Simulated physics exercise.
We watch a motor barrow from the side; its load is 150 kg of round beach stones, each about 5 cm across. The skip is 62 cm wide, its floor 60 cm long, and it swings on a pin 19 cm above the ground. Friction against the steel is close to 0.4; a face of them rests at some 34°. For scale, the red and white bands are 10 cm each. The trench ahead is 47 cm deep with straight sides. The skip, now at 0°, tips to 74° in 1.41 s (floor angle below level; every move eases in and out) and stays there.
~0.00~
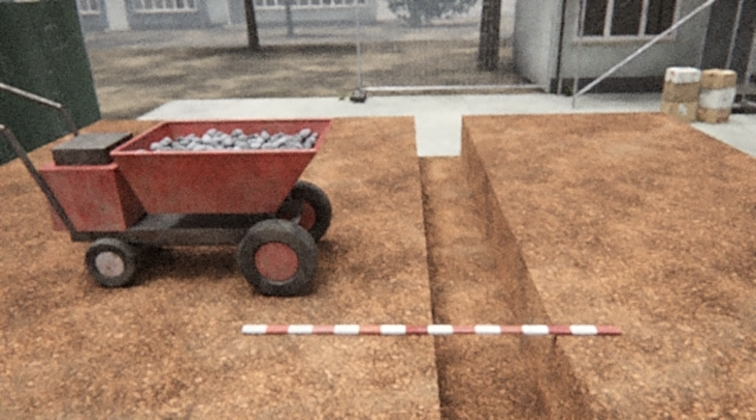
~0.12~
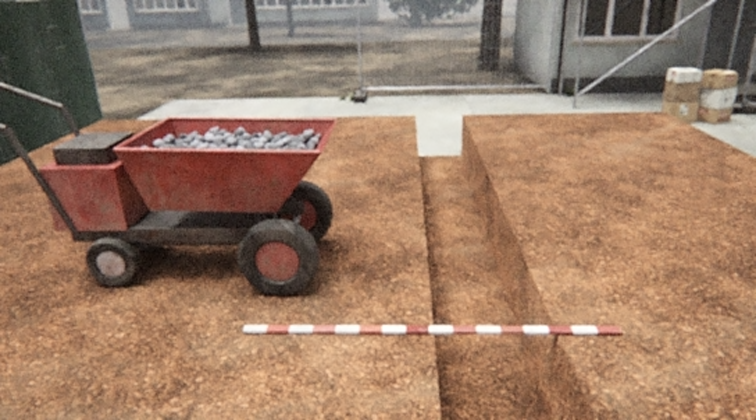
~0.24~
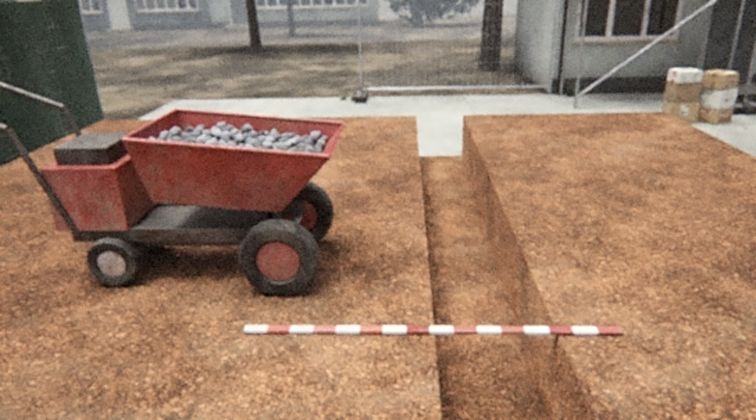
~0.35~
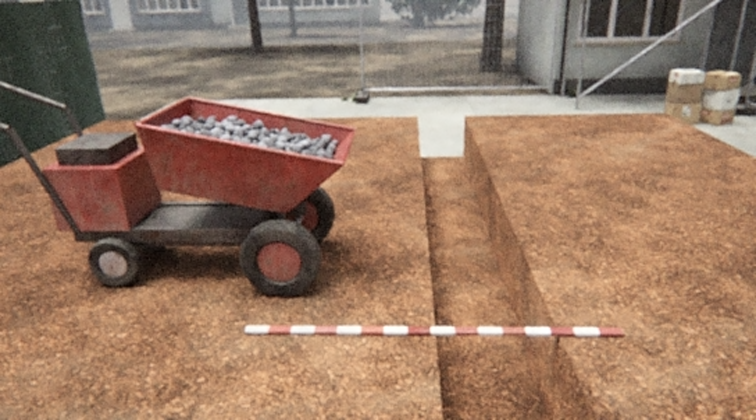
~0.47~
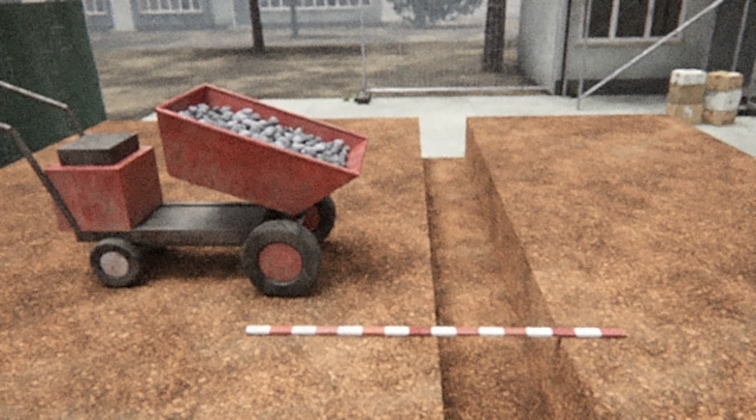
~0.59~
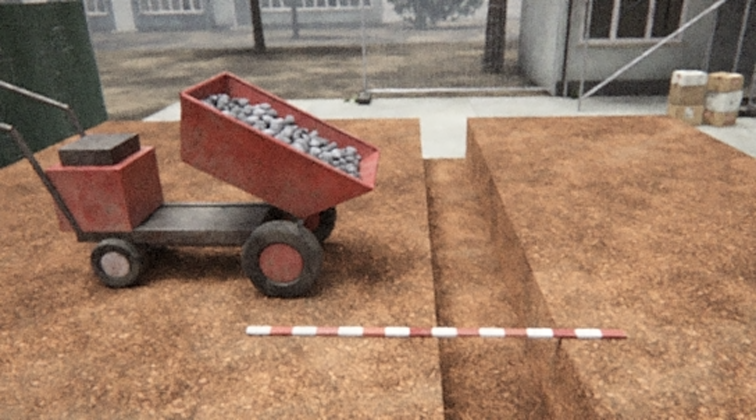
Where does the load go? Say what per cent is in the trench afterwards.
Some 87 per cent of it.
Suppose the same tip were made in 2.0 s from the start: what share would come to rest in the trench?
In that case some 85 per cent.
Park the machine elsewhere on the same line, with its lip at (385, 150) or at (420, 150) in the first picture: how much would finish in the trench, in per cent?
About 100 and 65 per cent.
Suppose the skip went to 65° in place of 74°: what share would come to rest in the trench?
In that case some 90 per cent.
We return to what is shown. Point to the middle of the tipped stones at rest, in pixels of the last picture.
Their middle is at about (478, 331).
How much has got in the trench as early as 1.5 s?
Some 50 per cent.
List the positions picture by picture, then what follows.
In the first picture, the skip is at 0°, its lip at (316, 152); the top of the load is at (227, 142).
In the second picture, the skip is at 1°, its lip at (320, 153); the top of the load is at (211, 140); the stones move at 0.2 m/s on average.
The third picture shows lip at (329, 157), floor tilted 6°, highest stones at (188, 134); the stones move at 0.4 m/s on average.
In the fourth picture, the skip is at 12°, its lip at (343, 164); the top of the load is at (193, 124); the stones move at 0.5 m/s on average.
The fifth picture shows lip at (359, 175), floor tilted 19°, highest stones at (205, 112); the stones move at 0.6 m/s on average.
The sixth picture shows lip at (373, 189), floor tilted 28°, highest stones at (221, 102); the stones move at 0.7 m/s on average.
After 1.1 s the floor is at 63°; 98 % in the skip, 2 % short of the trench; the foremost stones are at (422, 221).
After 1.5 s the floor is at 74°; 39 % in the skip, 10 % short of the trench, 50 % in the trench; the foremost stones are at (522, 338).
After 1.9 s the floor is at 74°; 13 % in the skip, 13 % short of the trench, 74 % in the trench; the foremost stones are at (524, 336).
After 3.8 s the floor is at 74°; 0 % in the skip, 13 % short of the trench, 87 % in the trench; the foremost stones are at (518, 317).
